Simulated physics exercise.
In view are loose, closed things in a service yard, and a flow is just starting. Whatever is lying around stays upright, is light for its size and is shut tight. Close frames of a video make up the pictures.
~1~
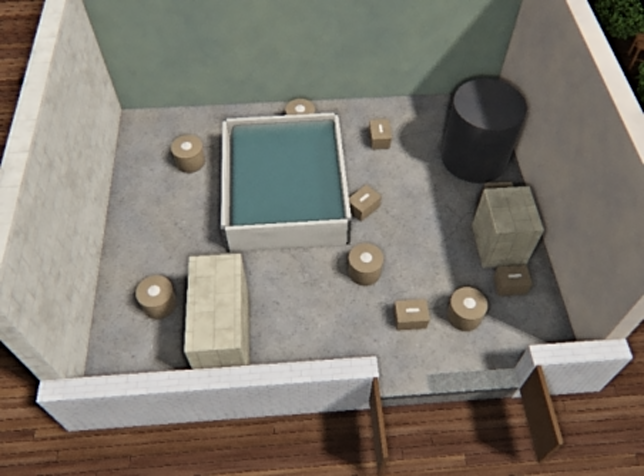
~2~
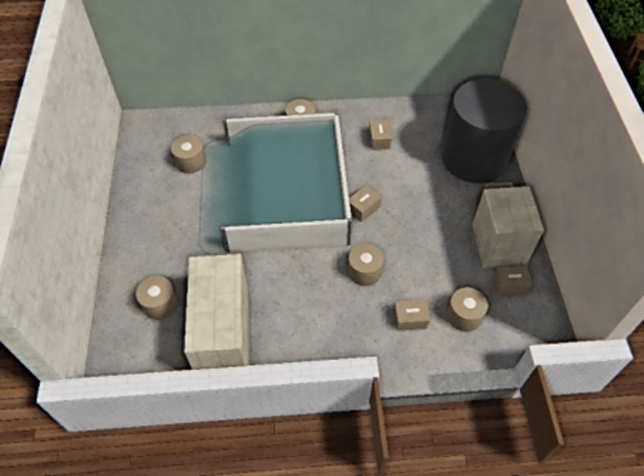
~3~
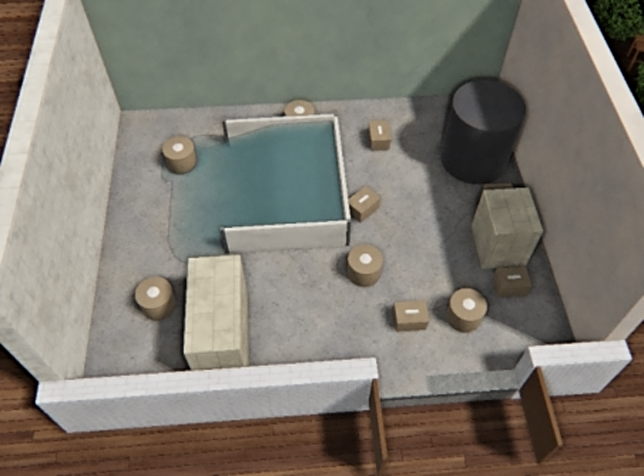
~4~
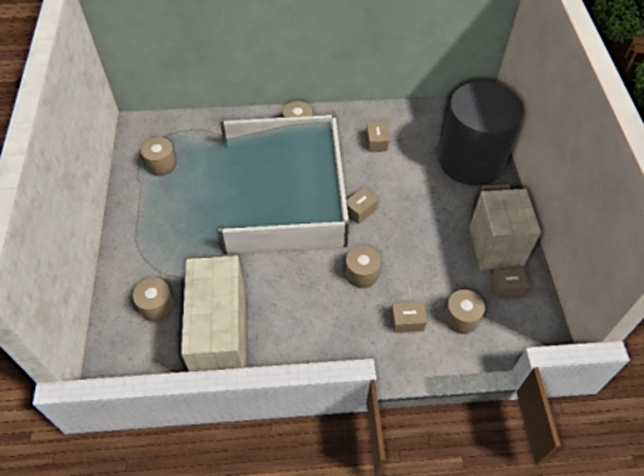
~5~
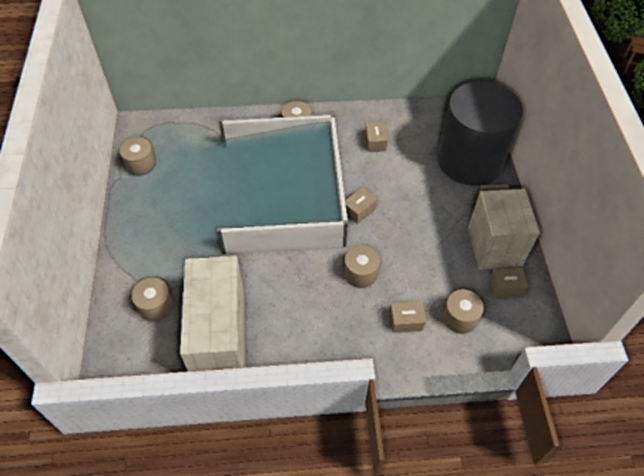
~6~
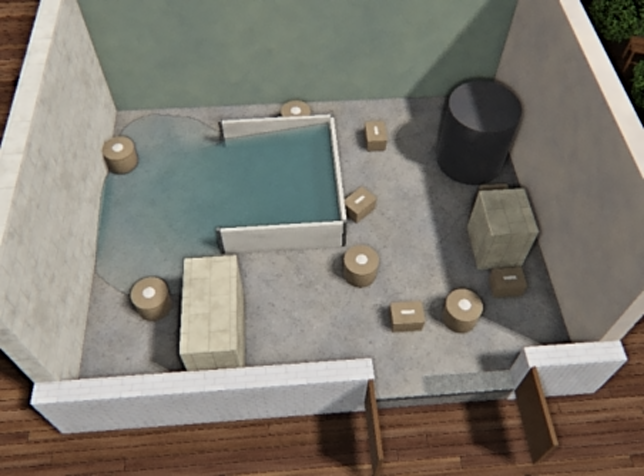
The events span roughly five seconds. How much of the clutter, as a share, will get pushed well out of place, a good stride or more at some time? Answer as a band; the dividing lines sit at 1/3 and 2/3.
Less than 1/3.
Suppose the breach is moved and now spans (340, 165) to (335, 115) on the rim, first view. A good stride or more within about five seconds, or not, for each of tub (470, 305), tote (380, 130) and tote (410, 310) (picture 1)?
Well, in order they come out as over the mark, over the mark and below the mark.
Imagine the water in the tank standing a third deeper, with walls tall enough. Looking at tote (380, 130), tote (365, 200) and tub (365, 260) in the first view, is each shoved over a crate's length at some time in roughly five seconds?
First: Falls short; second: Falls short; third: Goes past it.
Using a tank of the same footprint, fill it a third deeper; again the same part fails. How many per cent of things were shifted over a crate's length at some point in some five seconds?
Around 40 in a hundred.
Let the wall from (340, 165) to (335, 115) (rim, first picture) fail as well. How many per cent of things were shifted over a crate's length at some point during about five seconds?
Roughly 20 in a hundred.
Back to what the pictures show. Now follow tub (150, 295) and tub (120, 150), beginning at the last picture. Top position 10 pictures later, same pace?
Near (152, 323) and (156, 94).
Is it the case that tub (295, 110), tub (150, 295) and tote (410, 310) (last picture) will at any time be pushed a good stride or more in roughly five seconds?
One by one: Cleared the mark; cleared the mark; remained nearby.
A moment on, 1 of 10 are well off their spots; 1 afloat.
Next, 1 of 10 are well off their spots; 1 afloat.
Later, 3 of 10 are well off their spots; 2 afloat.
In the end, 3 of 10 are well off their spots, and 3 have been at some point; 3 afloat.
